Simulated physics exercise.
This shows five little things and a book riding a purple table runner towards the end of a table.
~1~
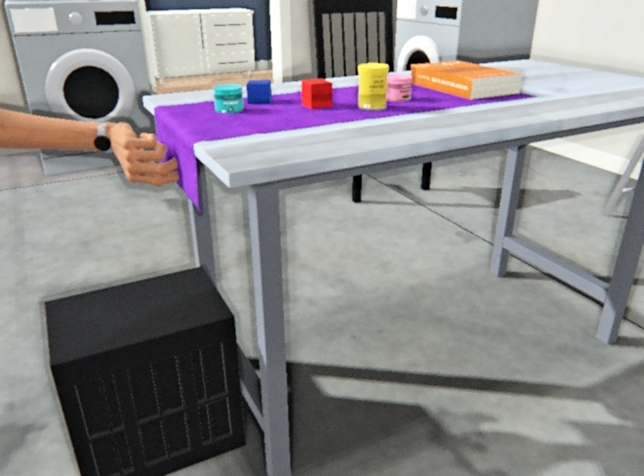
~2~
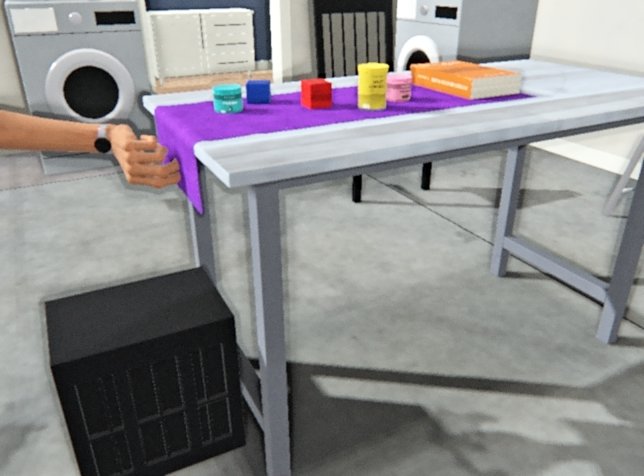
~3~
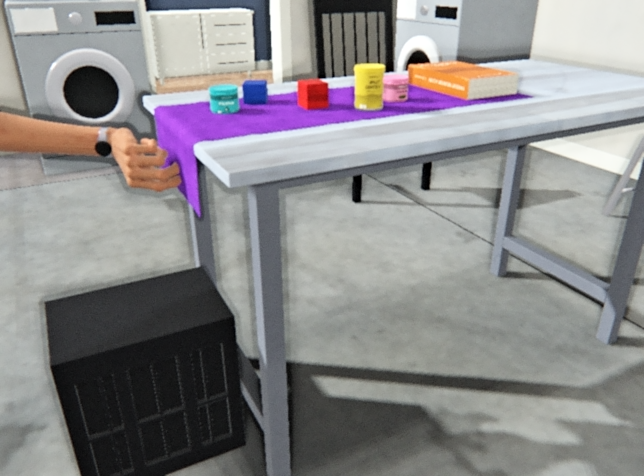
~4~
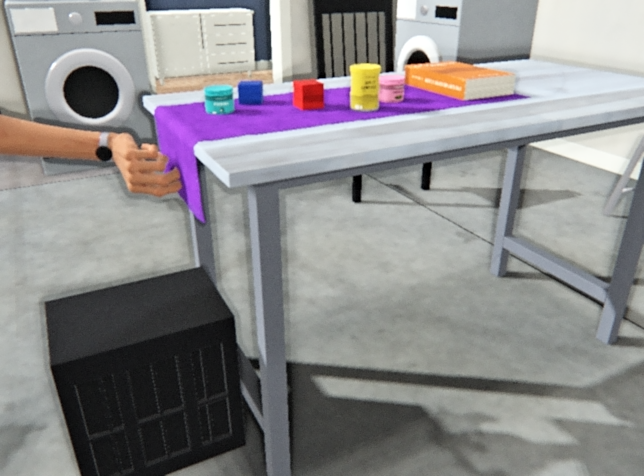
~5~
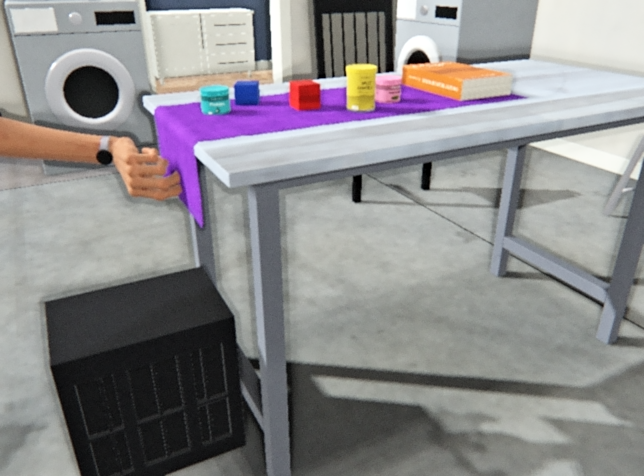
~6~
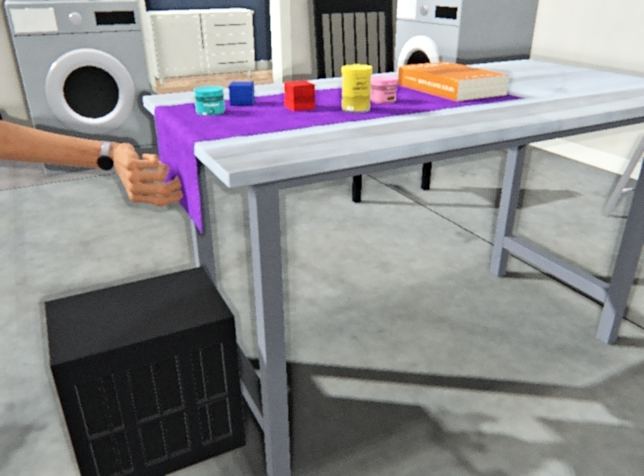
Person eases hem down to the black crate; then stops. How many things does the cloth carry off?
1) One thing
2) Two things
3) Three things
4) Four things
2.
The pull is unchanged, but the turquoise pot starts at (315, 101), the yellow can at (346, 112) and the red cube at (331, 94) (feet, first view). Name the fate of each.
Turquoise pot - stays aboard. Yellow can - stays aboard. Red cube - stays aboard.
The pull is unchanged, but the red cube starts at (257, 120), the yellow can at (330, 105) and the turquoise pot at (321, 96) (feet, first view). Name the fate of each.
Red cube: Off; yellow can: Still on; turquoise pot: Still on.
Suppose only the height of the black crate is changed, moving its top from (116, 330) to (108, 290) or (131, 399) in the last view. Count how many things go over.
We'd get 1 in the first case and 4 in the second.
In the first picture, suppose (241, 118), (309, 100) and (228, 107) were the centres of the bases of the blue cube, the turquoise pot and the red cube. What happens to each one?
The blue cube is carried off, the turquoise pot keeps its place on top, the red cube is carried off.
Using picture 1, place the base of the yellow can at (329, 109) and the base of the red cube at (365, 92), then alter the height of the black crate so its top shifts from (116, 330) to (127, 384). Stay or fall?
In the end the yellow can is no longer on top and the red cube is still on top.
Early on, hem near (186, 253); turquoise pot gone.
Midway, hem on the crate; turquoise pot and blue cube gone.
Finally, hem on the crate; turquoise pot and blue cube gone. The table loses two.
